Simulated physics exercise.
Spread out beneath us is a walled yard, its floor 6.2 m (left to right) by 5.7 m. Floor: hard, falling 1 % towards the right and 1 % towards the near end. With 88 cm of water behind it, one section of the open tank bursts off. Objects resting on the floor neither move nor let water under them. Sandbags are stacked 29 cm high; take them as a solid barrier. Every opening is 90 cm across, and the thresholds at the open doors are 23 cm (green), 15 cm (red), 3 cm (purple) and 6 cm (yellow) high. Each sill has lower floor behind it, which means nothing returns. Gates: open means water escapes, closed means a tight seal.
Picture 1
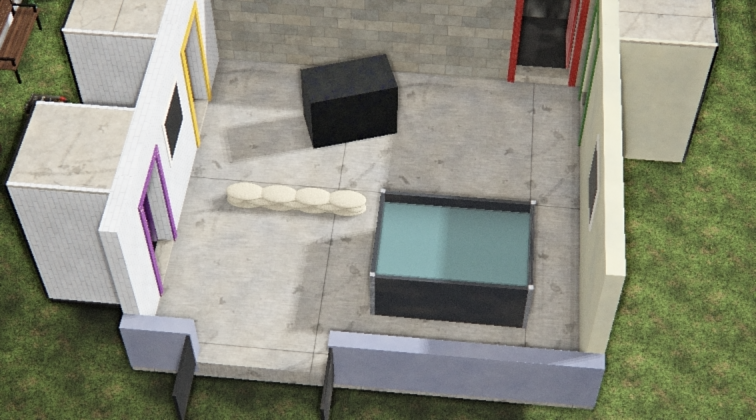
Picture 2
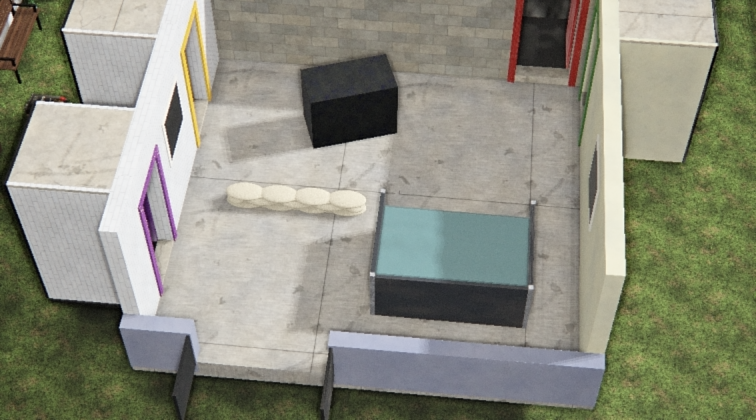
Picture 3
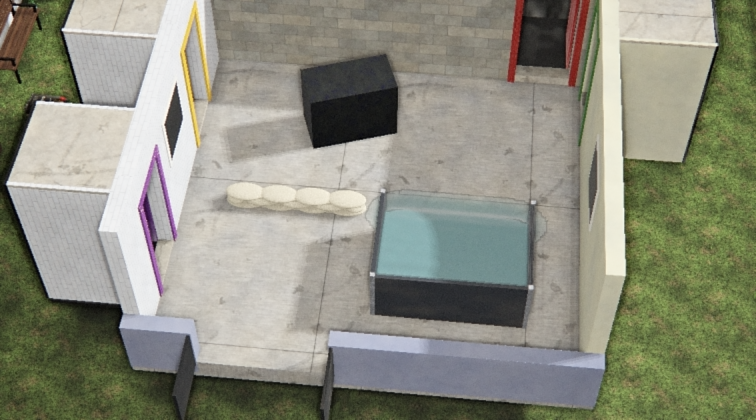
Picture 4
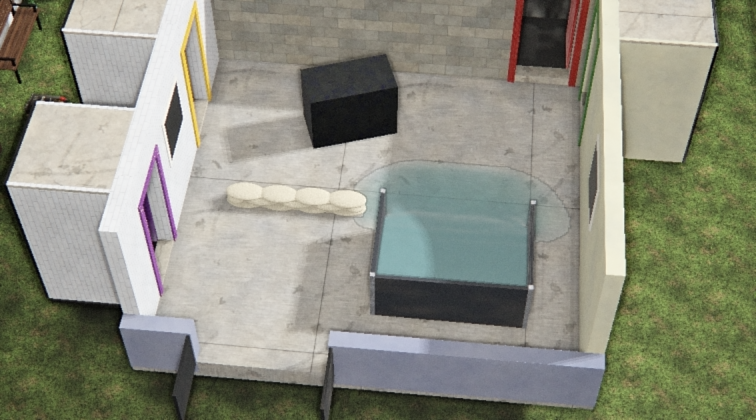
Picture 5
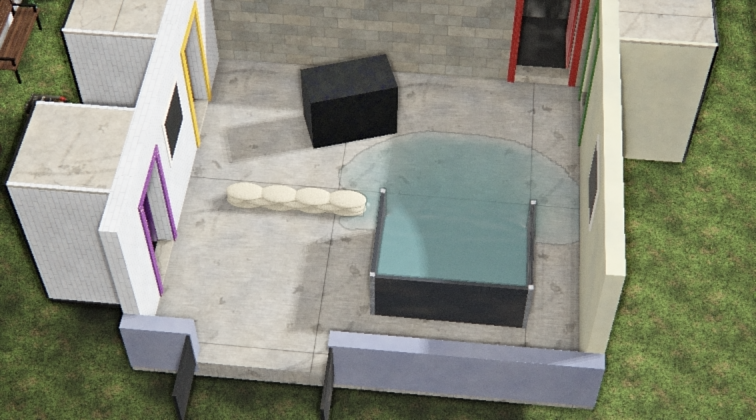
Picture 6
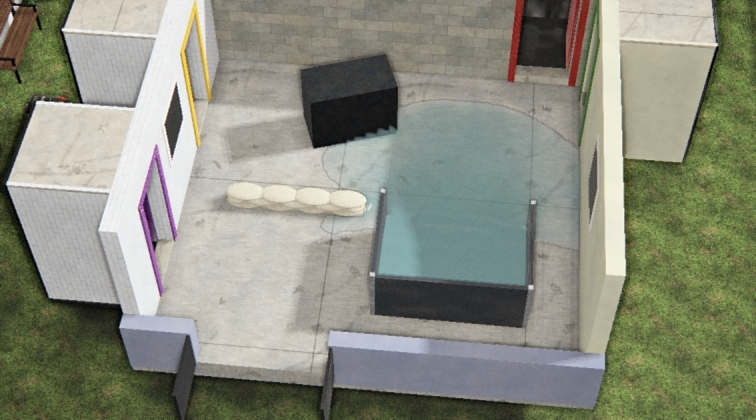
In a walled yard with a dark block and a row of pale sandbags, the far side of an open tank gave way, and water poured out and spread across the floor to the block.
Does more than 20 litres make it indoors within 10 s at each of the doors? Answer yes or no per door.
Green door, yes; red door, yes; purple door, no; yellow door, yes.
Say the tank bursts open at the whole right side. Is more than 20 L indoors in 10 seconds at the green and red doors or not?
So green ends up short of it and red ends up past the limit.
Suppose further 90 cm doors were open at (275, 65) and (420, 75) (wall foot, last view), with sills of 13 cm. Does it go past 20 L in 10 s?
Well, the first is shy of the mark and the second is beyond the mark.
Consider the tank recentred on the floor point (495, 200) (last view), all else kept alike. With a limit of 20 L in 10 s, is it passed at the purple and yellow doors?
Purple gets no more than that, yellow gets more than that.
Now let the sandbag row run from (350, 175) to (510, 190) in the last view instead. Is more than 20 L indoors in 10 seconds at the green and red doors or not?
Note - green: Limit held; red: Limit exceeded.
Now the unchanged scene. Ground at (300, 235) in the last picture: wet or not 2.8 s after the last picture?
By then the spot is spared.
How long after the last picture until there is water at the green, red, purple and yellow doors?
The front reaches green at 0.2 s, red at 0.2 s, purple at 2.6 s, yellow at 1.8 s.
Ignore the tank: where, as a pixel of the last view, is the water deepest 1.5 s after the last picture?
About (579, 99).
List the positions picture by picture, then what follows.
In the first picture, the open tank at (454, 242) is whole and still, 88 cm deep.
In the second picture, water pours out on the open tank's far side and has run 1.2 m, to a hidden place; typically 7 cm deep outside, 88 cm at the open tank's back.
In the third picture, water pours out on the open tank's far side and has run 1.4 m, to (540, 222); typically 16 cm deep outside, 80 cm at the open tank's back.
In the fourth picture, the front is at (361, 185), 1.8 m from the gap on the open tank's far side; 3.8 m2 of floor is under water; 75 cm left at the back of the open tank.
In the fifth picture, water pours out on the open tank's far side and has run 2.2 m, to (560, 172); typically 10 cm deep outside, 71 cm at the open tank's back.
In the sixth picture, the front is at (434, 103), 2.8 m from the gap on the open tank's far side; 8.8 m2 of floor is under water; 61 cm left at the back of the open tank.
Then, 0.7 s after the last picture water covers 40 % of the floor and is deepest (46 cm) near (430, 79); green door 15 cm at the sill, 0 L in, red door 37 cm at the sill, 31 L in, purple door not reached, yellow door not reached.
Then, 1.5 s after the last picture water covers 50 % of the floor and is deepest (44 cm) near (579, 99); green door 32 cm at the sill, 8 L in, red door 41 cm at the sill, 149 L in, purple door not reached, yellow door not reached.
Then, 2.8 s after the last picture water covers 60 % of the floor and is deepest (24 cm) near (579, 131); green door 24 cm at the sill, 46 L in, red door 23 cm at the sill, 263 L in, purple door 2 cm at the sill, 0 L in, yellow door 16 cm at the sill, 26 L in.
Then, 5.3 s after the last picture water covers 85 % of the floor and is deepest (19 cm) near (578, 382); green door 9 cm at the sill, 49 L in, red door 8 cm at the sill, 279 L in, purple door 3 cm at the sill, 0 L in, yellow door 8 cm at the sill, 68 L in.
Then, 9.3 s after the last picture water covers 95 % of the floor and is deepest (12 cm) near (565, 380); green door 5 cm at the sill, 49 L in, red door 3 cm at the sill, 279 L in, purple door 3 cm at the sill, 1 L in, yellow door 4 cm at the sill, 77 L in.
